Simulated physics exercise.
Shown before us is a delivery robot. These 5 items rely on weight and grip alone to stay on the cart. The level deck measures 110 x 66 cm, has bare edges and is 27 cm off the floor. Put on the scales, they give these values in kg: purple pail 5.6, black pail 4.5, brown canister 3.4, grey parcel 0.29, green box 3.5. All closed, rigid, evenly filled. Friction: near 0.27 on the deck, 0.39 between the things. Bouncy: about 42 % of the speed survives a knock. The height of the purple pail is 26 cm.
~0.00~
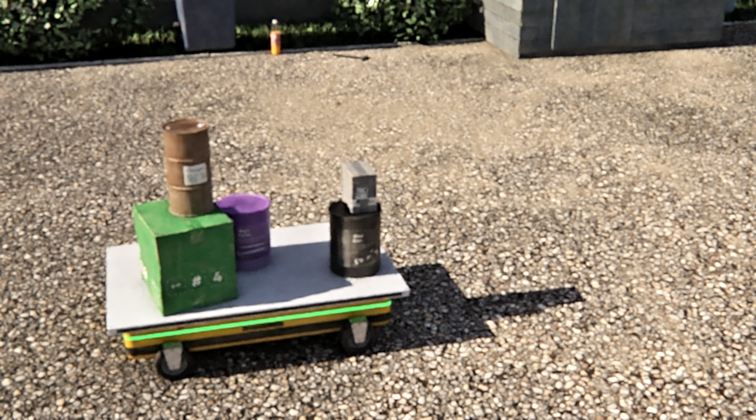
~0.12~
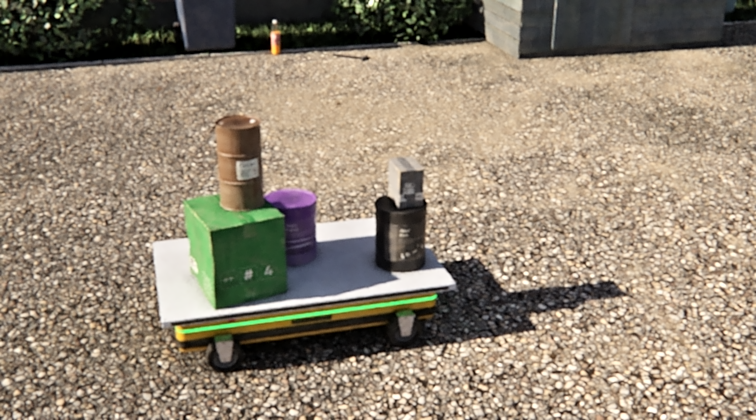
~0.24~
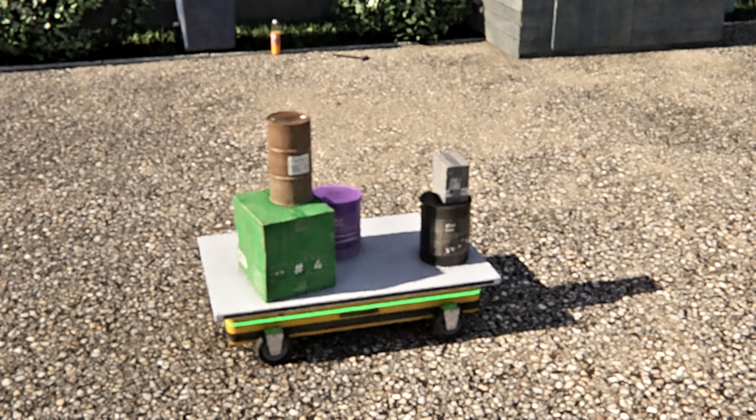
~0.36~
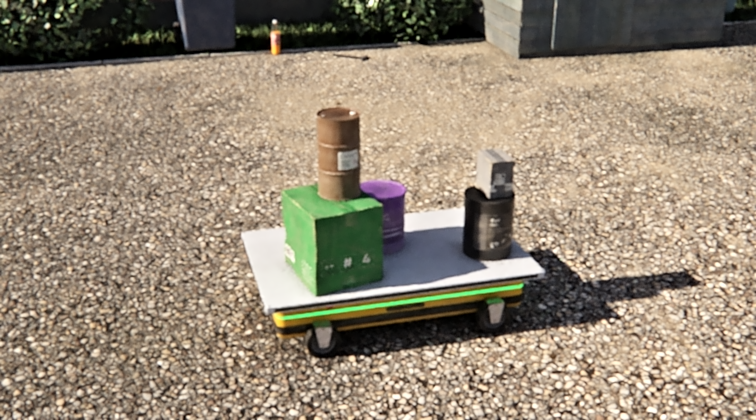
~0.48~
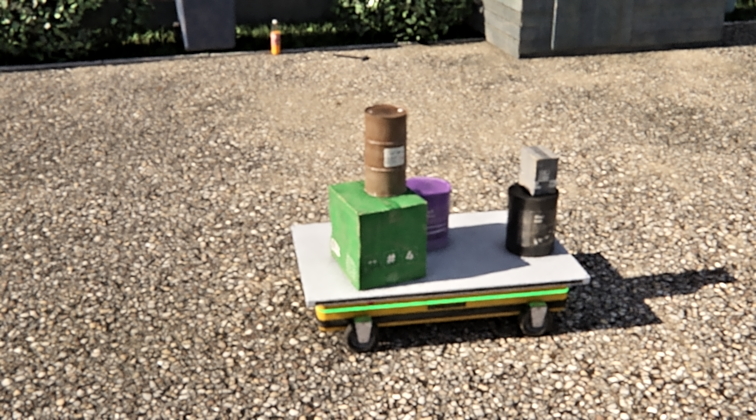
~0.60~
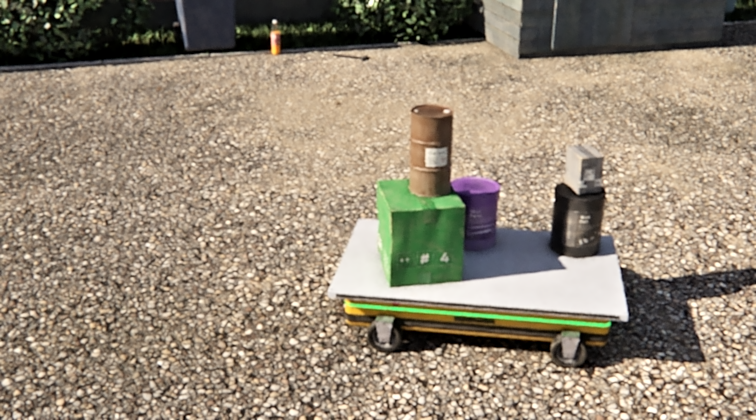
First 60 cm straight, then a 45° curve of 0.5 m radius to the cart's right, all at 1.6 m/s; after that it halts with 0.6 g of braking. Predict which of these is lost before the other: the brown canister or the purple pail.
Before the other: The latter one named.
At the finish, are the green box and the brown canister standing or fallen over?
Final state - green box: Remains on its base; brown canister: Remains on its base.
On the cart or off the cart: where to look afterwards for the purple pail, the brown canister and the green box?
At the end the purple pail leaves its base, the brown canister remains on its base and the green box remains on its base.
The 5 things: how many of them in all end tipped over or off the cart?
So, 3 in all.
After 0.70 s, cart has run 112 cm, turned 39°; black pail and grey parcel now off the cart; purple pail slid 25 cm near (515, 216); brown canister slid 10 cm near (469, 153).
After 1.00 s, cart has run 149 cm, turned 45°; purple pail now off the cart; brown canister slid 15 cm near (574, 169); green box slid 14 cm.
After 1.20 s, cart has run 151 cm, turned 45°, stopped; brown canister slid 24 cm near (617, 177); green box slid 22 cm.
After 1.50 s, cart has run 151 cm, turned 45°, stopped; brown canister slid 28 cm near (631, 180); green box slid 27 cm.
By the end (1.7 s), off the cart, purple pail, black pail and grey parcel; not toppled but over 10 cm from the start, brown canister and green box. Seen from the same camera at the end, brown canister near (631, 180). Brown canister was never lost; purple pail went at 0.78 s.
